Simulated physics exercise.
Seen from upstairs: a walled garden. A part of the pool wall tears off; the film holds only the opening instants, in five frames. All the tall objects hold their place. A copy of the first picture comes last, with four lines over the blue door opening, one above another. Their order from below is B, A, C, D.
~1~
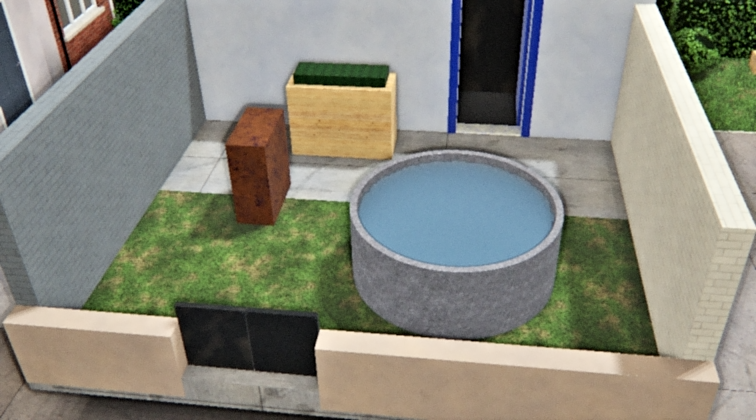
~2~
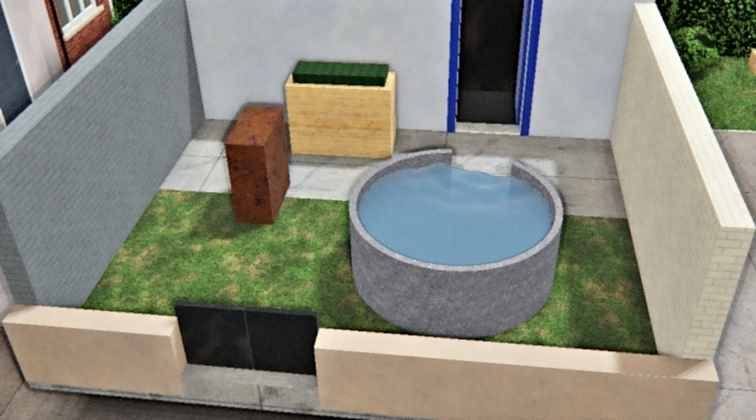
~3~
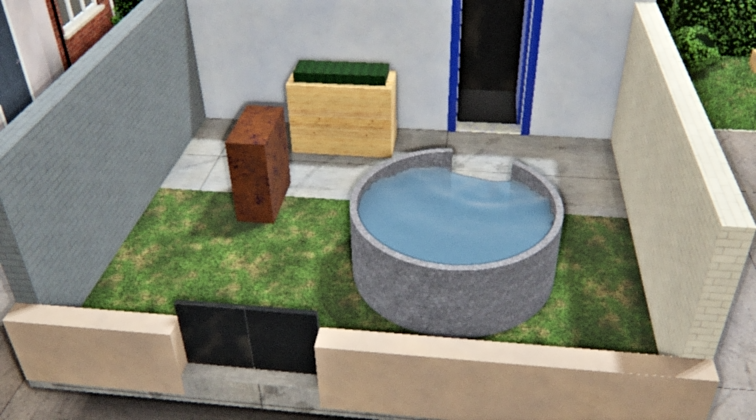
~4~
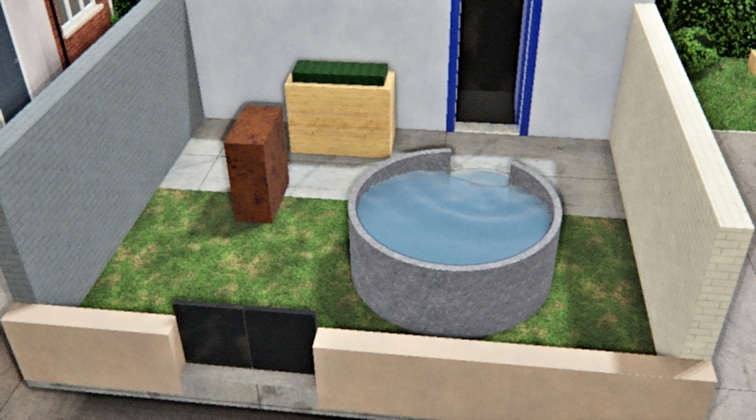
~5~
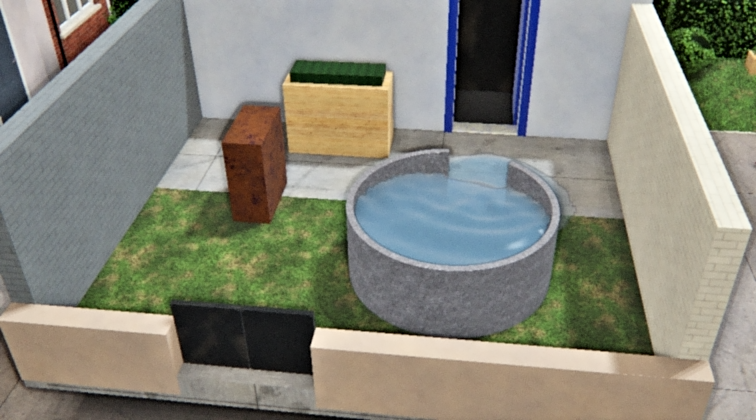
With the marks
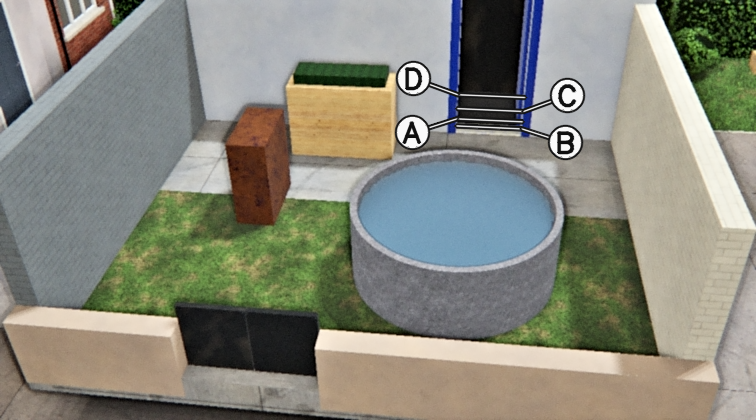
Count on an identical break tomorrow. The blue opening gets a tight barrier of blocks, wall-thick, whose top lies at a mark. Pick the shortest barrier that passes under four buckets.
Use line C.
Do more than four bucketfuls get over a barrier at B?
Yes, that goes wrong.
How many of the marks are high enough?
Two of them.
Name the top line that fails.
A.
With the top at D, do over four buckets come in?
No, that is safe.
In white, A at (489, 120); B at (489, 127); C at (490, 110); D at (491, 96); from the bottom up B, A, C, D.
If A is chosen, about 11 bucketfuls get in.
If B is chosen, dozens of bucketfuls pour in.
If C is chosen, a splash gets over, under a bucket.
If D is chosen, nothing gets over.
